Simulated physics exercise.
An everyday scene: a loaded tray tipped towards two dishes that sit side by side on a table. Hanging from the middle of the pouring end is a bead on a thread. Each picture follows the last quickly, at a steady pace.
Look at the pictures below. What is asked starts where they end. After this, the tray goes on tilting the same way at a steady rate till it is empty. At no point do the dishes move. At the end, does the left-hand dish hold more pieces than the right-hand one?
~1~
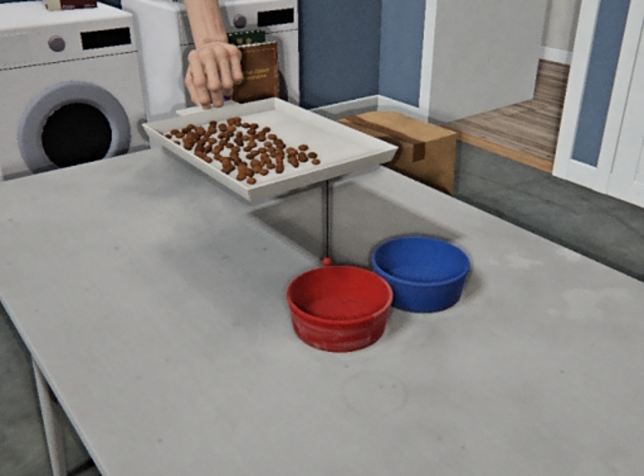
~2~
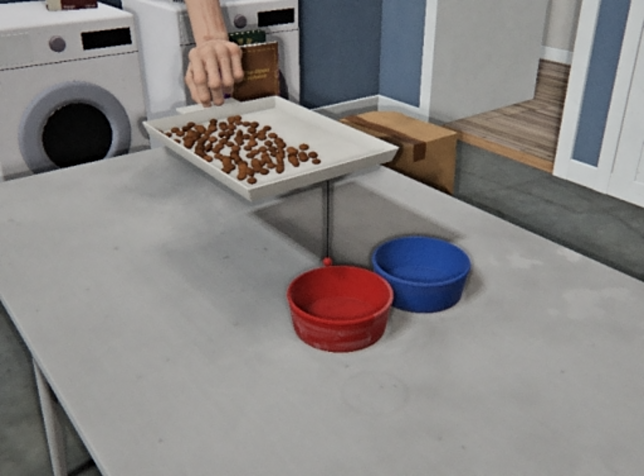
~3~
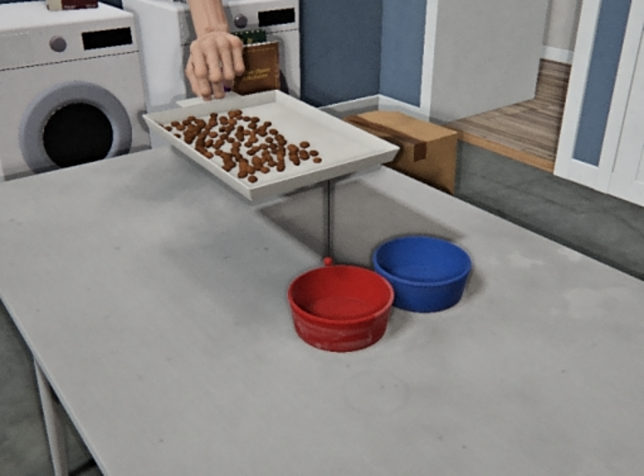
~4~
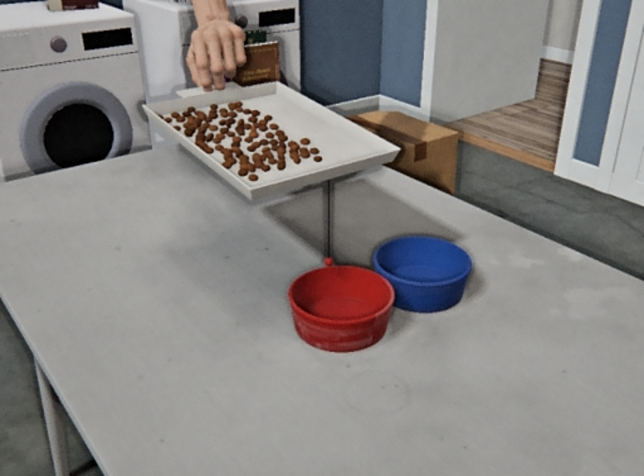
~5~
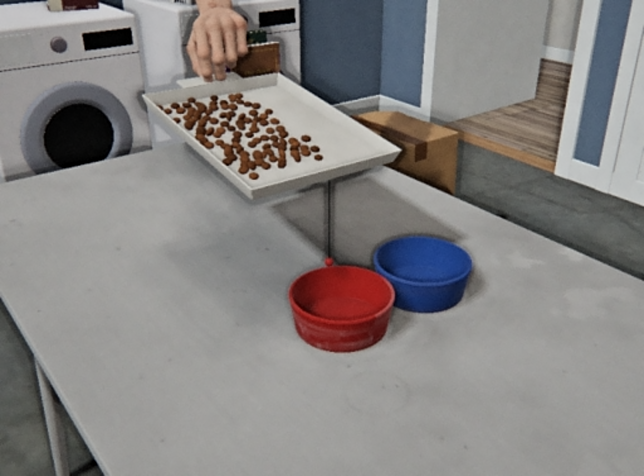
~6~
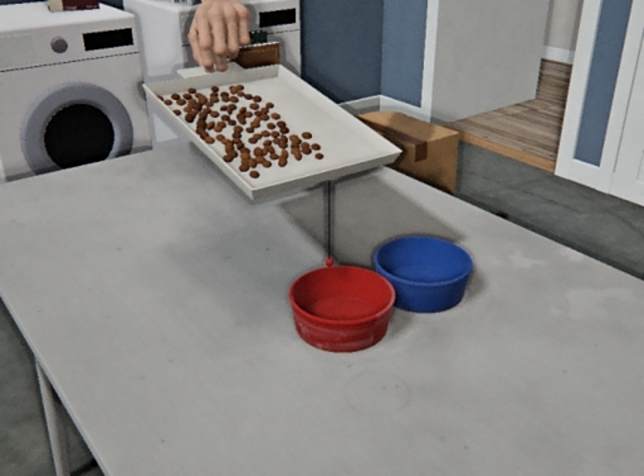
Yes. More will pour into the dish on the left side.
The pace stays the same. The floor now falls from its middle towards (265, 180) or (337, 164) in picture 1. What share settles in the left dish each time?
In order, some 10 % and some 30 %.
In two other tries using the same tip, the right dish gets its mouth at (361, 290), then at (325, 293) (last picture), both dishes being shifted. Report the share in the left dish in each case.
Around 10 and then 0 per cent.
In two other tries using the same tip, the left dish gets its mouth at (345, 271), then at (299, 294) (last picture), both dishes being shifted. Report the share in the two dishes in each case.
Roughly 50 per cent the first time and 70 per cent the second.
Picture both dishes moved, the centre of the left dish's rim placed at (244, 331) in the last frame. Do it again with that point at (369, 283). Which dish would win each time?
In order of the tries: The dish on the right side, then the dish on the left side.
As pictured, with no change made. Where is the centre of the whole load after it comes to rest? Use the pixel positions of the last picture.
At about (356, 320).
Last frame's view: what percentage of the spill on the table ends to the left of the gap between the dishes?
Roughly 70 in a hundred.
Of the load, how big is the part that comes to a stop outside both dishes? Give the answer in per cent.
Roughly 20 in a hundred.
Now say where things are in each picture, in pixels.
In the first picture, corners of the pouring end at (250, 186) and (391, 147), level; middle of the load at (230, 146), bits of dog kibble; left dish at (372, 329); right dish at (454, 292); bead on its thread at (327, 262).
In the second picture, corners of the pouring end at (250, 186) and (392, 147), level; middle of the load at (230, 144).
In the third picture, corners of the pouring end at (251, 186) and (393, 147), tipped barely, level across its low end; middle of the load at (231, 140).
In the fourth picture, corners of the pouring end at (252, 186) and (394, 148), tipped a little, level across its low end; middle of the load at (231, 134).
In the fifth picture, corners of the pouring end at (253, 186) and (395, 149), tipped a little, level across its low end; middle of the load at (231, 129).
In the sixth picture, corners of the pouring end at (254, 186) and (395, 150), tipped a little, level across its low end; middle of the load at (232, 123); left dish at (375, 329); right dish at (456, 292).
Soon after the last picture, tray tipped steeply; nearly all on the tray; a stray few in the air.
A little later, tray tipped right over; about two thirds on the tray; a small part in the left dish; a stray few in the right dish; a stray few outside both; a small part in the air.
Later still, tray tipped past a quarter turn; about two thirds in the left dish; a small part in the right dish; about a quarter outside both.
At rest, tray tipped past a quarter turn; about two thirds in the left dish; a small part in the right dish; about a quarter outside both.
